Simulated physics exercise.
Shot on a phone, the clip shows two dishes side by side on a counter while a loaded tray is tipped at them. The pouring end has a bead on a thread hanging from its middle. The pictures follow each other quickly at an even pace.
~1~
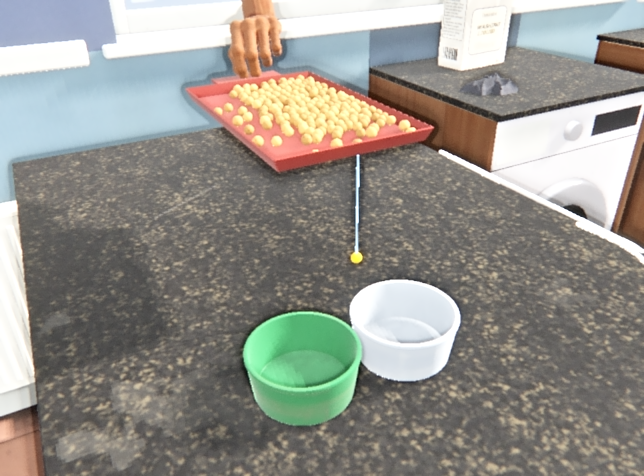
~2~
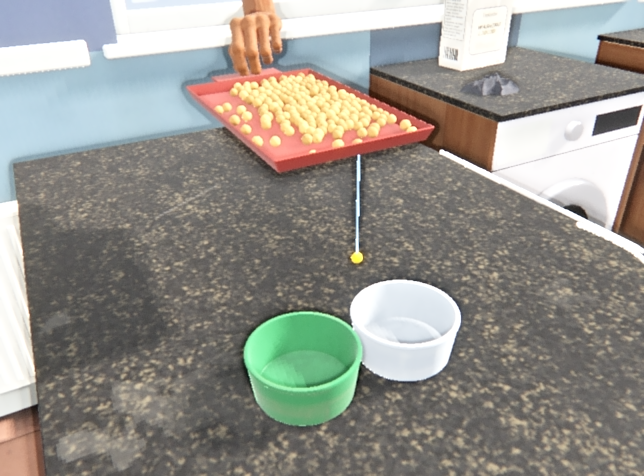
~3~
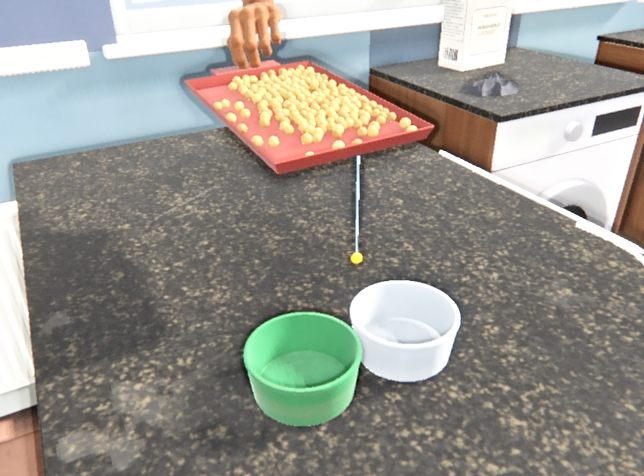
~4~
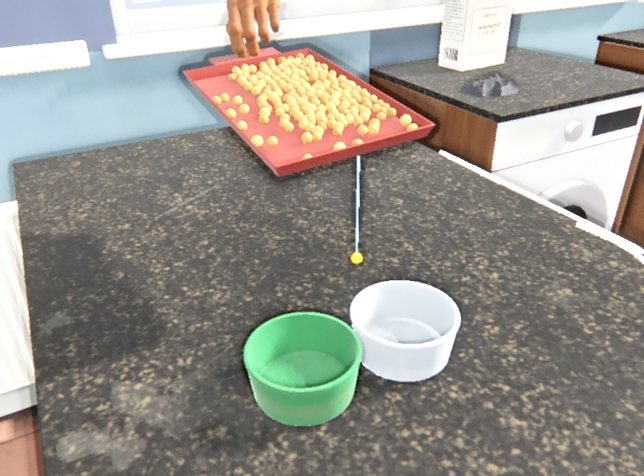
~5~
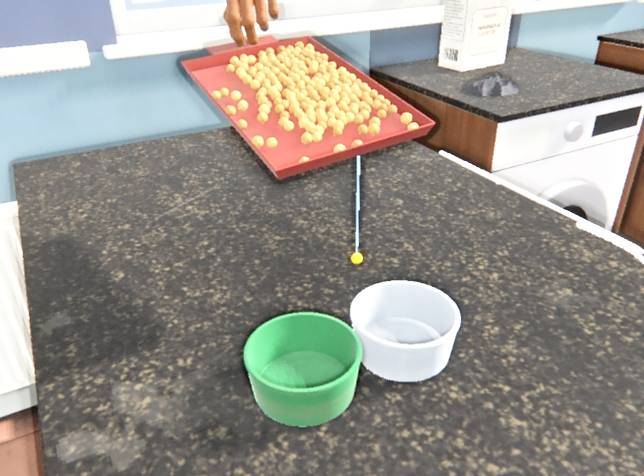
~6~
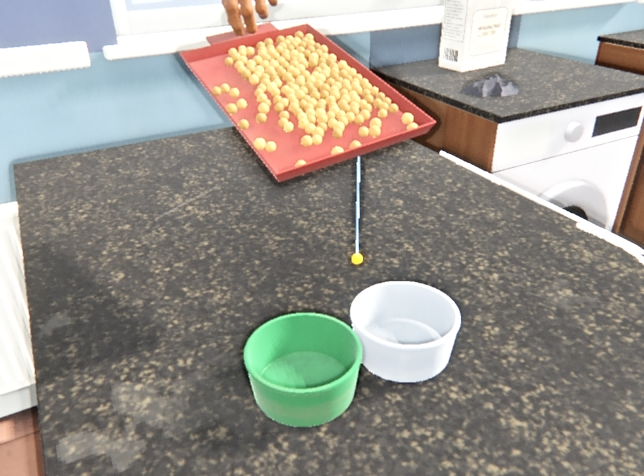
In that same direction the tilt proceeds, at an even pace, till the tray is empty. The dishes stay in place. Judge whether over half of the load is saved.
Under half of it is saved.
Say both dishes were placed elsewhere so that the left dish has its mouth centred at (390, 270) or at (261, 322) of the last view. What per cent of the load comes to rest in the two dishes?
It works out to 0 percent and then 90 percent.
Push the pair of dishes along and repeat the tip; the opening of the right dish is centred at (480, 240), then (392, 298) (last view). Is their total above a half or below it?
Well, not up to half at the first spot and in excess of half at the second.
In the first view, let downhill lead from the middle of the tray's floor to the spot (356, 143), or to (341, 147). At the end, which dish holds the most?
So, the dish at the right the first time round, the dish at the right the second.
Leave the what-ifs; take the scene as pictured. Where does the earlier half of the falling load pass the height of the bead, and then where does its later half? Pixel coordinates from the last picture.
Earlier half at (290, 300), later half at (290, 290).
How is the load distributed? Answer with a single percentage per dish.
For the left dish 20 %, for the right dish 10 %.
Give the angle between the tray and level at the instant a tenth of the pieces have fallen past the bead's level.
Roughly 45 degrees of turn.
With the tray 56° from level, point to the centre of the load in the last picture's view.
Roughly at (303, 259).
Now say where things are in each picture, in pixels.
In the first frame, corners of the pouring end at (277, 157) and (426, 127), level; middle of the load at (309, 108), round wooden beads; left dish at (330, 400); right dish at (435, 357); bead on its thread at (356, 258).
In the second frame, corners of the pouring end at (278, 158) and (426, 126), level; middle of the load at (310, 107).
In the third frame, corners of the pouring end at (278, 160) and (426, 125), tipped barely, lowest at the left corner; middle of the load at (309, 103).
In the fourth frame, corners of the pouring end at (278, 163) and (427, 123), tipped a little, lowest at the left corner; middle of the load at (309, 96).
In the fifth frame, corners of the pouring end at (278, 166) and (427, 122), tipped a little, lowest at the left corner; middle of the load at (309, 91), a small part on the move.
In the sixth frame, corners of the pouring end at (279, 169) and (428, 121), tipped a little, lowest at the left corner; middle of the load at (309, 87), nearly all on the move; left dish at (330, 402); right dish at (435, 358).
Soon after the last picture, tray tipped steeply; about a third on the tray; about a quarter in the left dish; a small part in the right dish; about a quarter outside both; about a quarter in the air.
A little later, tray tipped right over; about a quarter in the left dish; a small part in the right dish; about two thirds outside both; a stray few in the air.
Later still, tray tipped past a quarter turn; about a quarter in the left dish; a small part in the right dish; about two thirds outside both.
By the end, tray tipped past a quarter turn; about a quarter in the left dish; a small part in the right dish; about two thirds outside both.
